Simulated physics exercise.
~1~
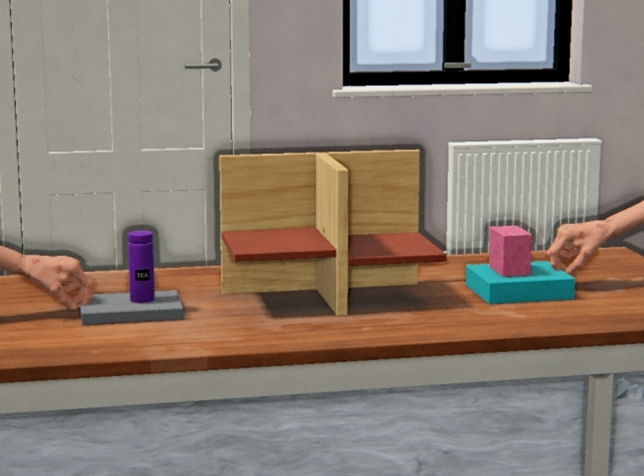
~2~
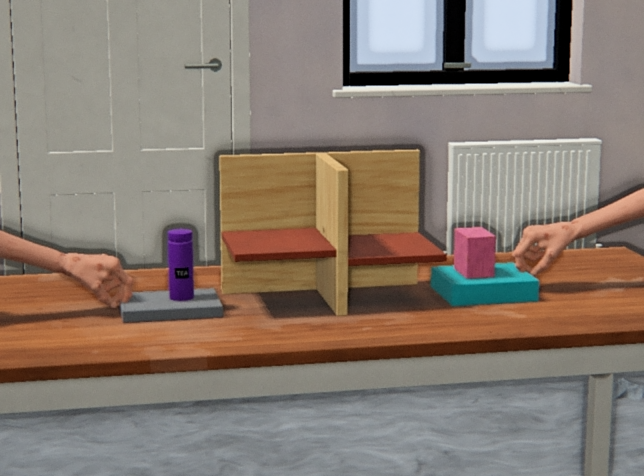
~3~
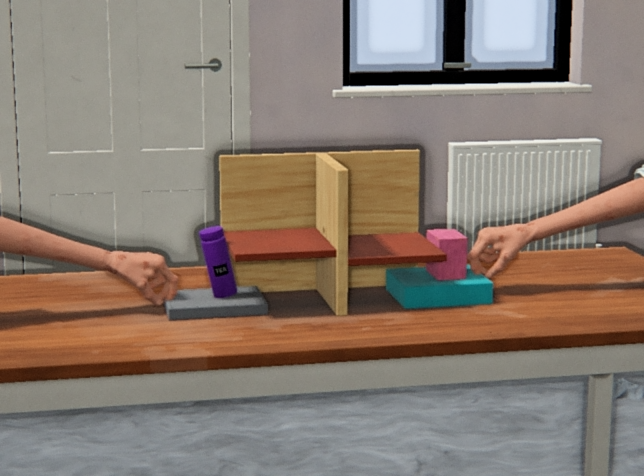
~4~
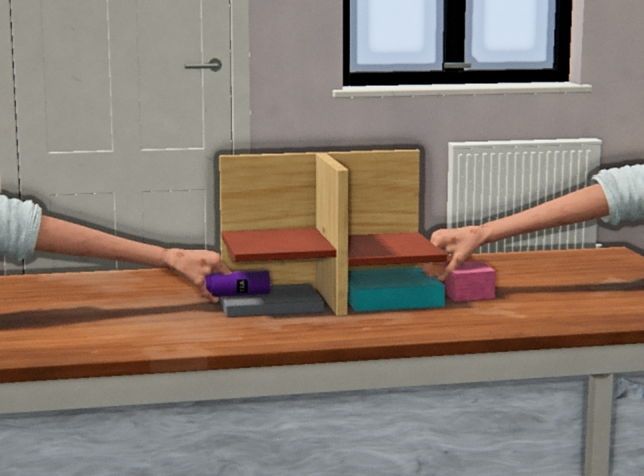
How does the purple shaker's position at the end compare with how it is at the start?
At the start the purple shaker stands upright on the grey tray, but by the end it is lying on its side.
